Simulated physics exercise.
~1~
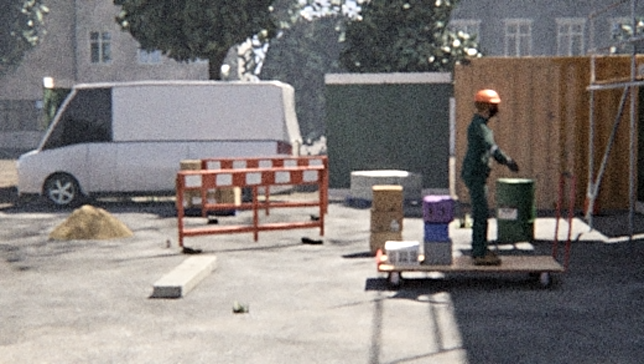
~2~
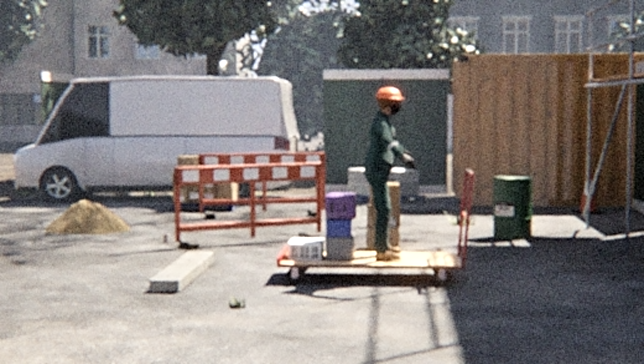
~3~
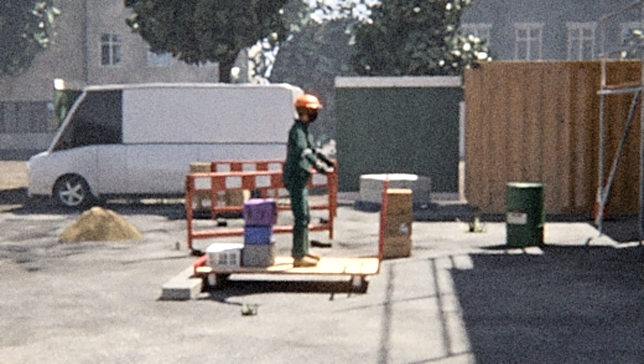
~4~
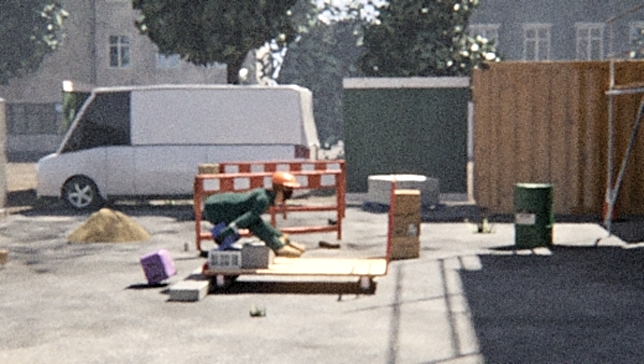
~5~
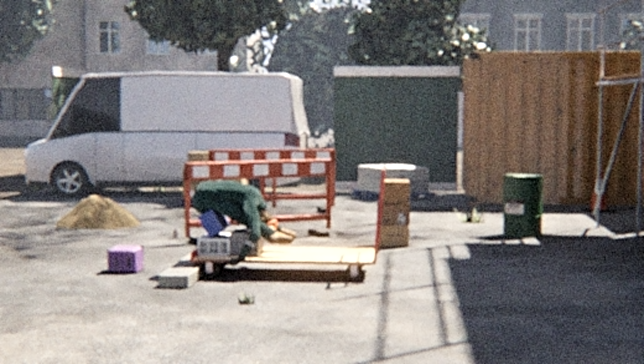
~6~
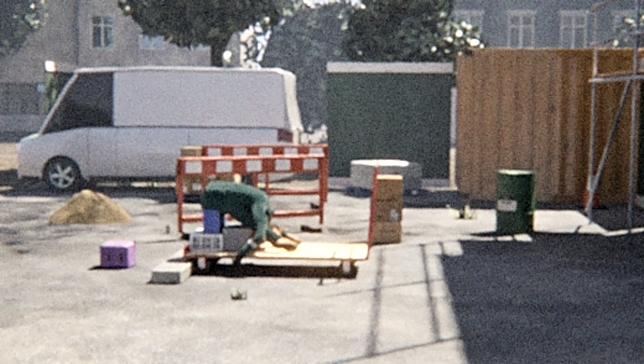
In a sunlit yard, seen from the side by a slightly swaying camera, a white van, a sand heap and a red-and-white barrier stand at left, with a green barrel and wooden fence at right. A worker in an orange helmet and green overalls stands on a flat trolley behind stacked purple, blue and grey containers and a white crate. The trolley rolls left and stops against a low pale kerb. The worker folds forward as the purple case tumbles off ahead and the blue box tips over. The purple case rests on the ground beyond the kerb, while the worker stays slumped on the deck with the other containers.
